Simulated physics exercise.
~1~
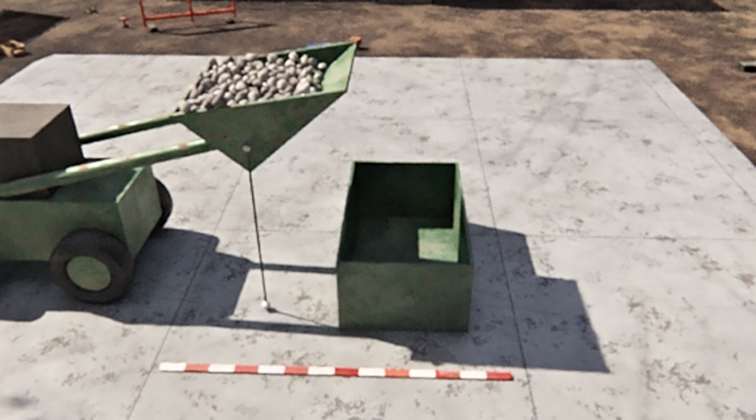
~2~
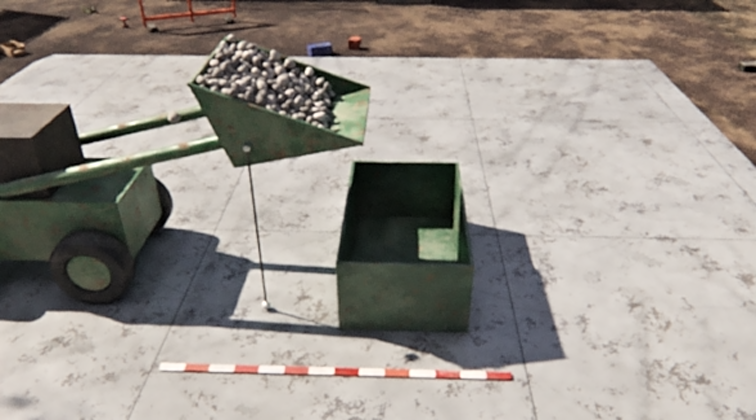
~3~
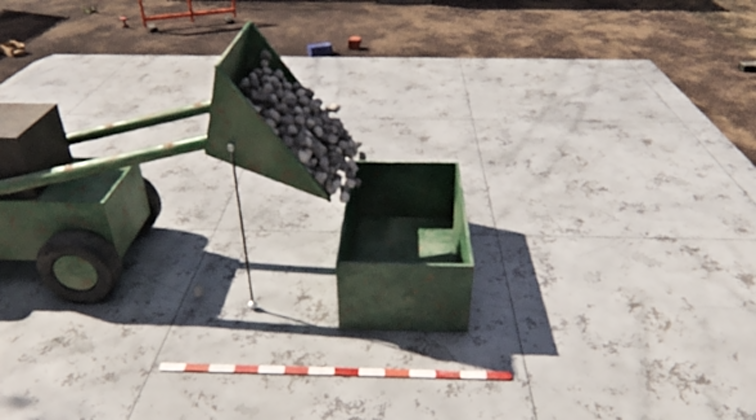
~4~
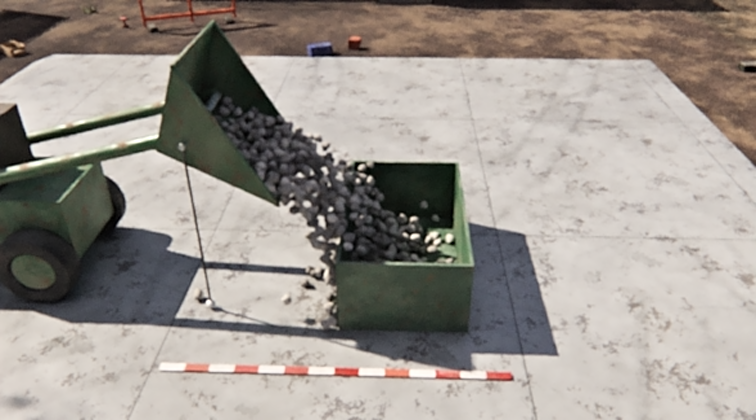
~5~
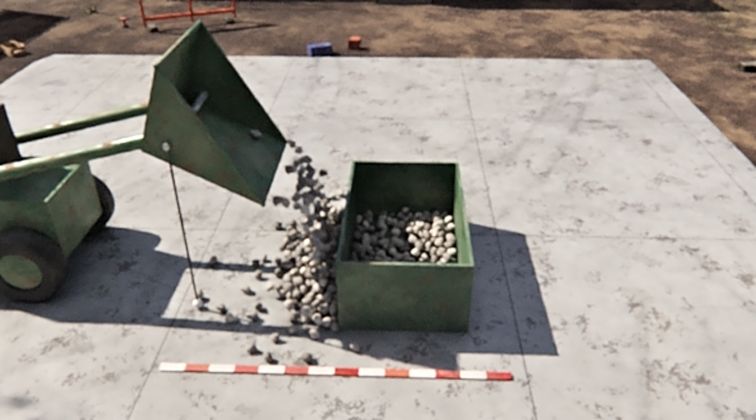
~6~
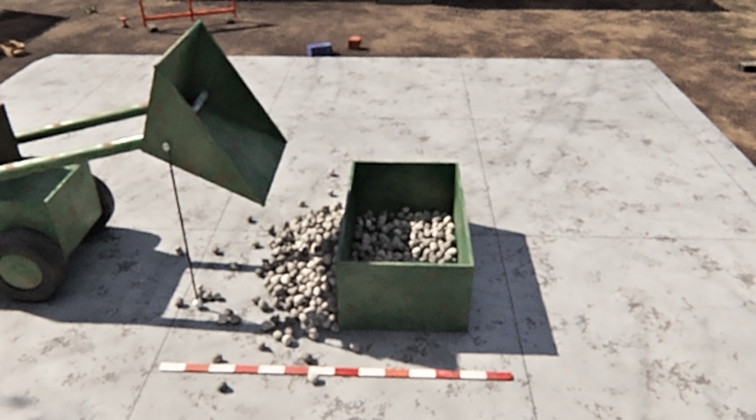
A green loader with a raised bucket of pale round stones stands at the left of a sunlit concrete slab, seen from above and to the side. An open green bin sits to its right, behind a red and white striped bar, and a thin rod with a white ball hangs from the bucket. The bucket tips forward toward the bin, and the loader backs away to the left as the stones pour out. Some land inside, but many drop short. The bucket ends empty and tilted, with stones in the bin and a larger share heaped and scattered on the ground beside it.
